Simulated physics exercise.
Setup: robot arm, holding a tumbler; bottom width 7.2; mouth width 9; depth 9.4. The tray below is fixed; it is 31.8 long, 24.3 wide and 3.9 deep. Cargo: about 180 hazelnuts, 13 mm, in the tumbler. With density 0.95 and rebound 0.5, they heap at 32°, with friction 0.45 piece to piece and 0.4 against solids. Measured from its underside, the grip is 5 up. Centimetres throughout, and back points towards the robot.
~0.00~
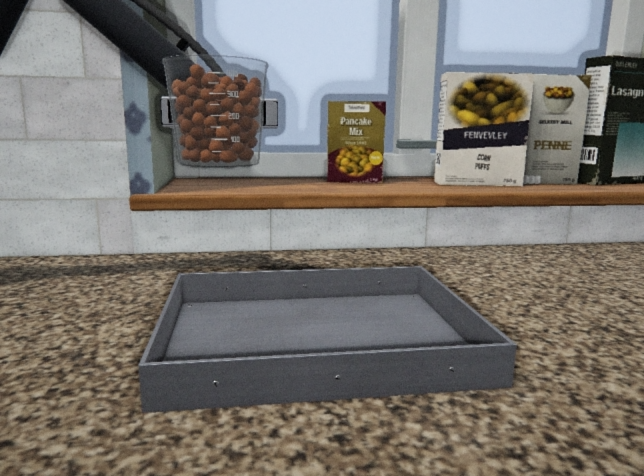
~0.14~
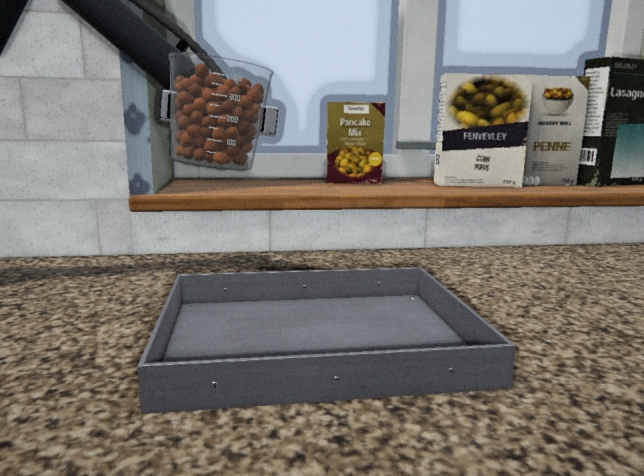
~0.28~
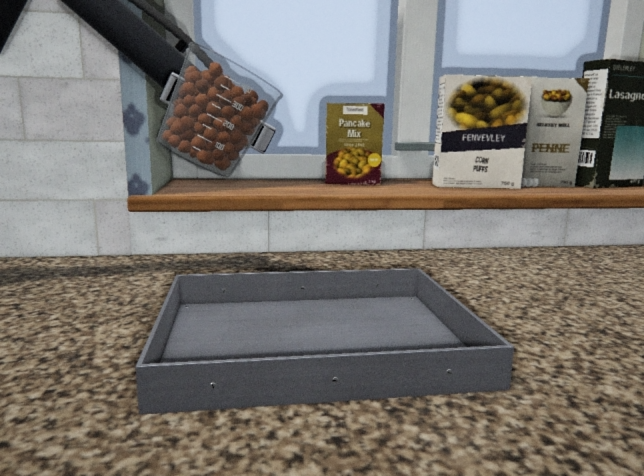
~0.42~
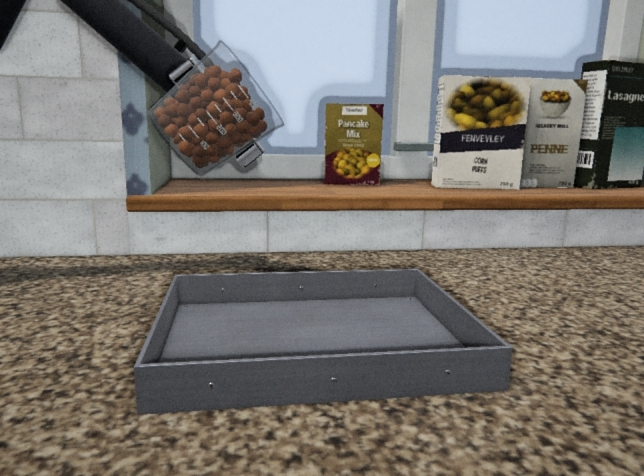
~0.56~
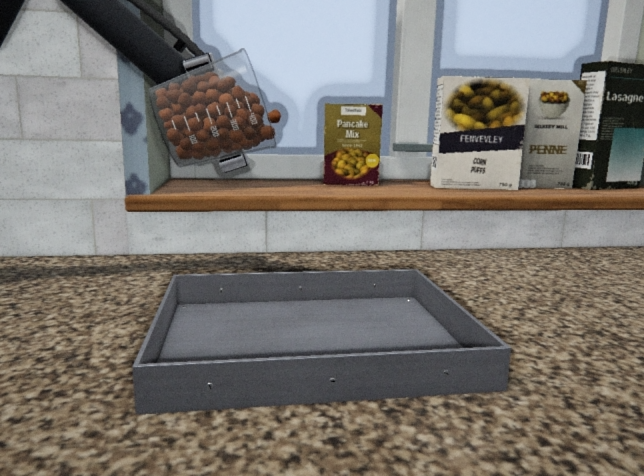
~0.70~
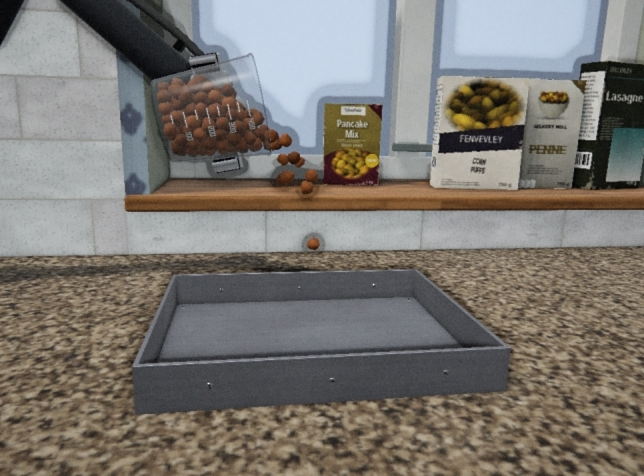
At the start, a robot arm holds a clear container of round brown nuts upright above a windowsill, behind an empty gray tray on a speckled counter. The arm steadily tips the container to the right until it lies nearly sideways, and a few nuts roll over its rim and drop.
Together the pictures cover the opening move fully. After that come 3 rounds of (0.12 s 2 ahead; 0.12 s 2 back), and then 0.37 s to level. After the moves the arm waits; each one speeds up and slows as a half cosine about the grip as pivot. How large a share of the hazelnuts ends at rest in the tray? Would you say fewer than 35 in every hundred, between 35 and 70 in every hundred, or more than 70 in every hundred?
Between 35 and 70 in every hundred.
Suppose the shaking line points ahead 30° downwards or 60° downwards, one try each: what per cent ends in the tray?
Some 40 and 30 per cent.
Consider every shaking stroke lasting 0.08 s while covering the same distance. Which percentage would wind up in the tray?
In that case about 60 in a hundred.
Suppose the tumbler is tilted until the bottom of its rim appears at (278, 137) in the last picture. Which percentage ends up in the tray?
About 20 %.
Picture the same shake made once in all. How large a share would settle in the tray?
It would come to around 30 %.
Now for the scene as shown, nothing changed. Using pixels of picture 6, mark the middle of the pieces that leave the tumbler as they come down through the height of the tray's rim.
Estimated centre near (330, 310) in pixels.
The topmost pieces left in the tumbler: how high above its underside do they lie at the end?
6.0 cm.
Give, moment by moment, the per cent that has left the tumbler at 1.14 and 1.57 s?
Readings in order: 30, 50.
By 1.14 s, tilted 79° forward, highest piece 25 above the table; 120 in the tumbler, 43 in the tray, 12 in flight or on a rim.
By 1.57 s, tilted 50° forward, highest piece 25 above the table; 87 in the tumbler, 85 in the tray, 3 in flight or on a rim.
By 1.99 s, level, highest piece 26 above the table; 88 in the tray, 87 in the tumbler.
By 3.04 s, level, highest piece 26 above the table; 88 in the tray, 87 in the tumbler.
Final count, 88 in the tray, 87 in the tumbler. That is 50 % in the tray.
